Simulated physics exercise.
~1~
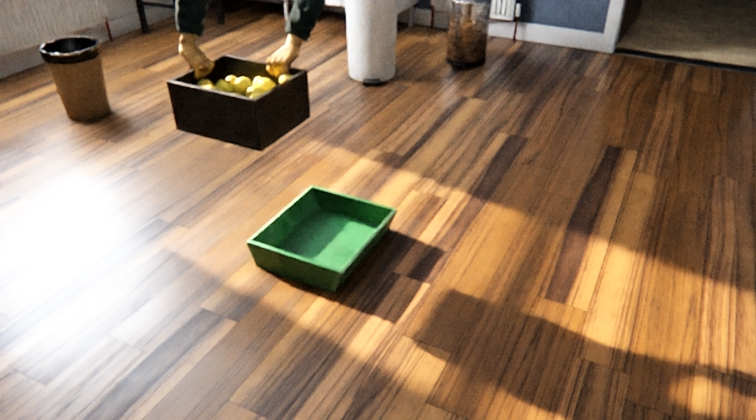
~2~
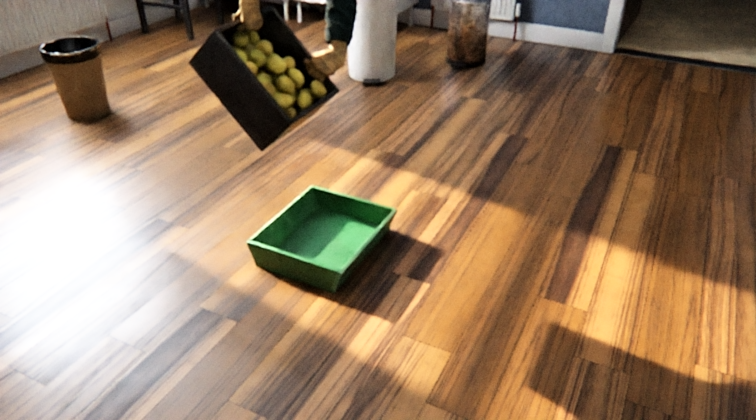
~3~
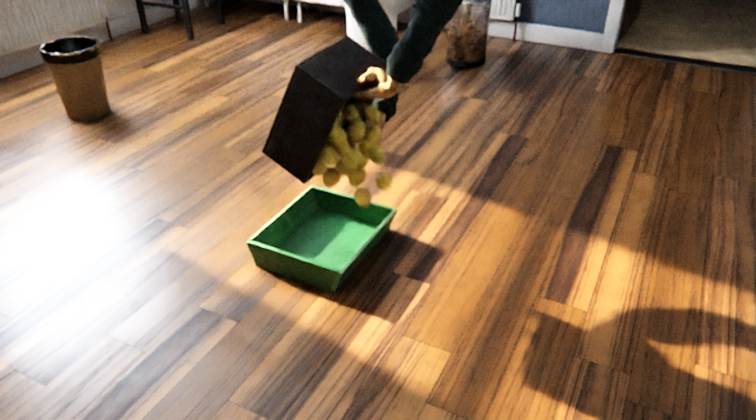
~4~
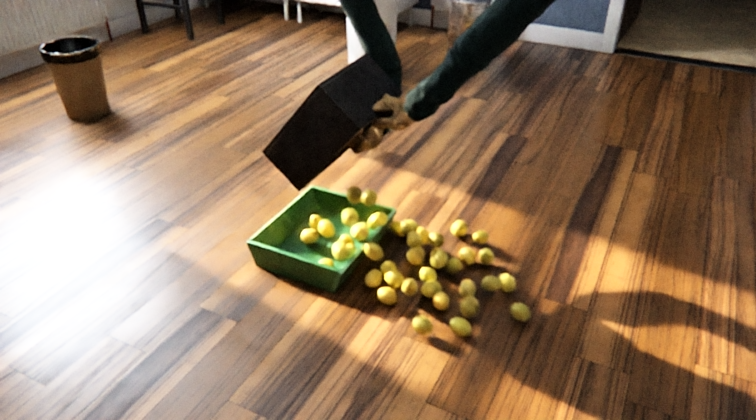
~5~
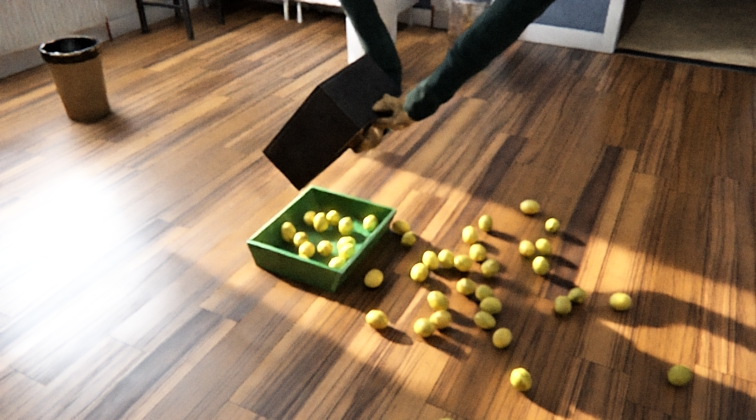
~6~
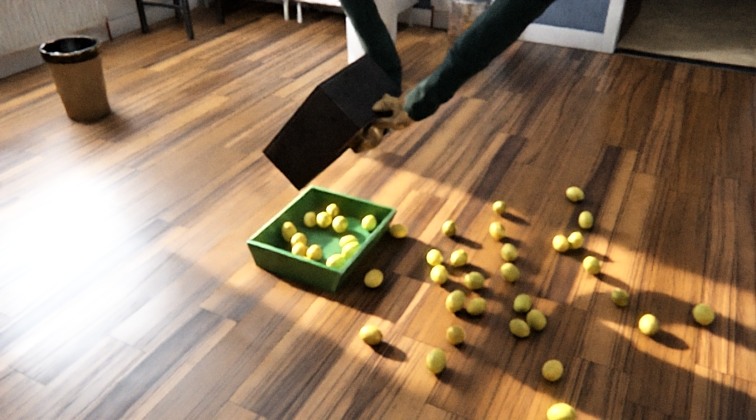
Hands lifting and tipping a black box of lemons over a green tub, most spilling onto the wooden floor and rolling right.
